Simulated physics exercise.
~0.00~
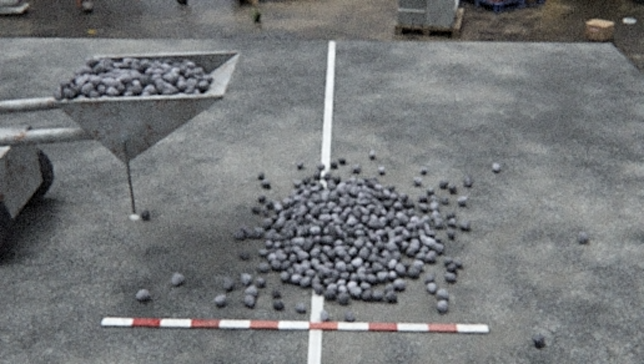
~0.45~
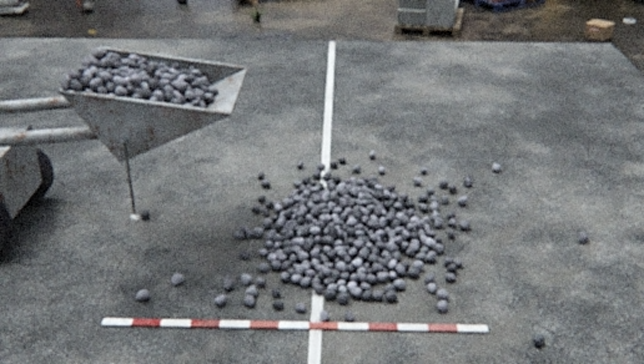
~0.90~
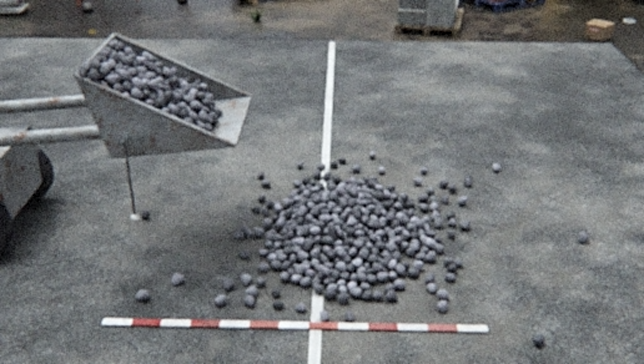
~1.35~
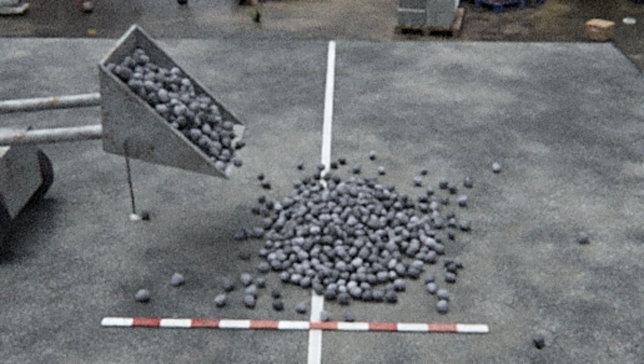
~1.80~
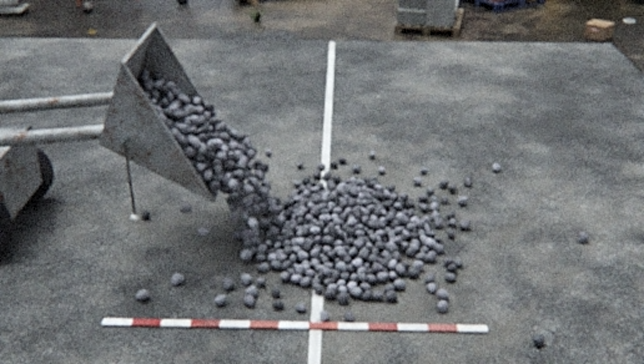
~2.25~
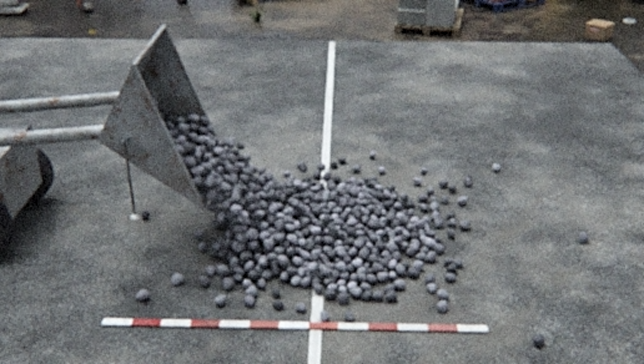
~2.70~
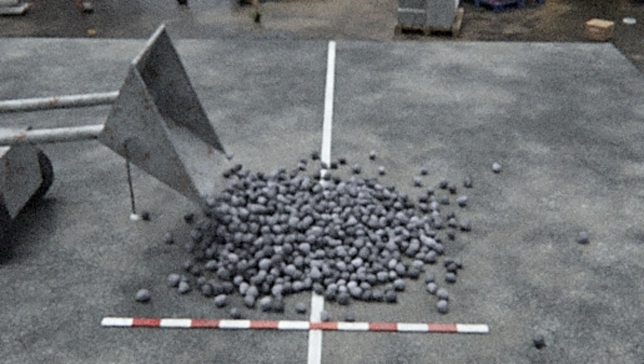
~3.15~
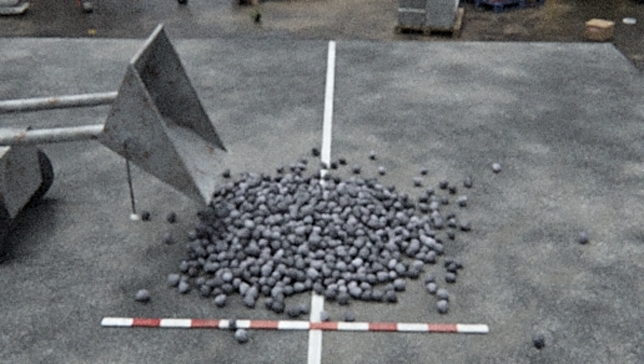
The clip shows a metal bucket on a loader at the left tilting forward and pouring rounded grey stones beside an earlier pile lying across a white line. The bucket empties, and the merged heap ends wider, spread mostly toward the left, with few stones added past the line.
